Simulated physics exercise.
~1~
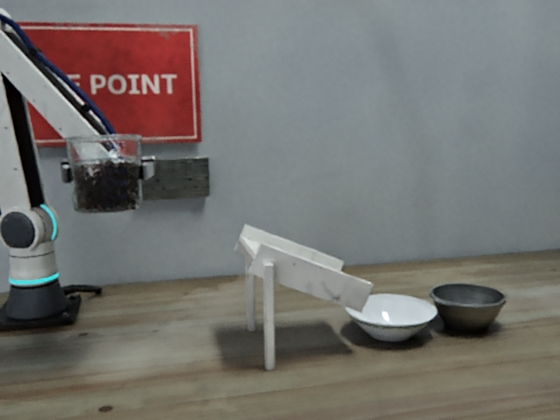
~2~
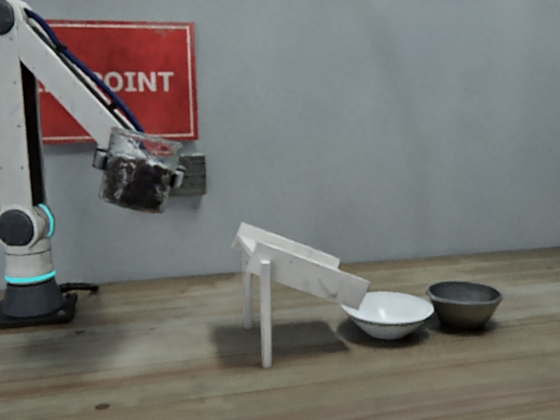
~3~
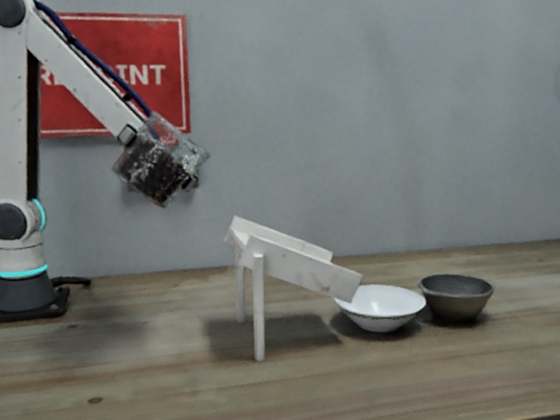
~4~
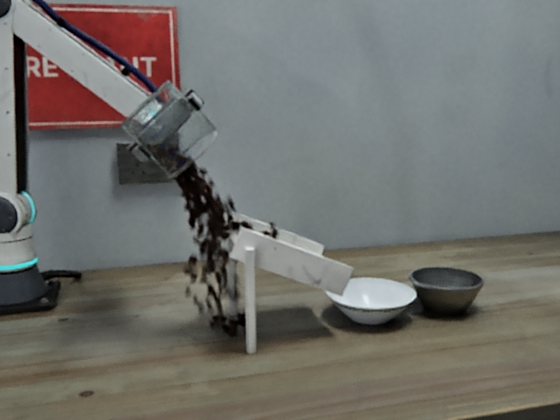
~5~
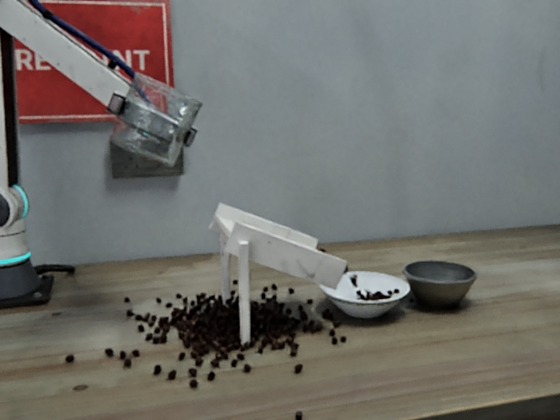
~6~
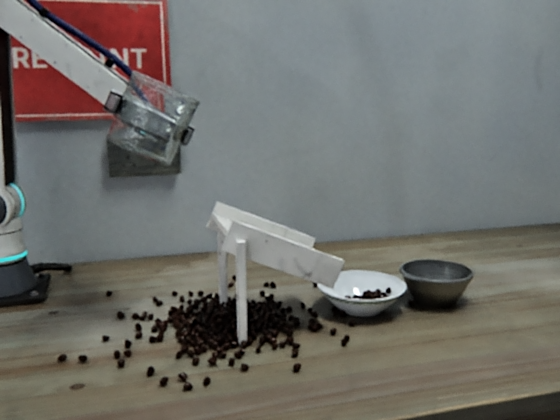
A robot arm tips a clear beaker, spilling most dark beans onto the table, few reaching the white bowl.
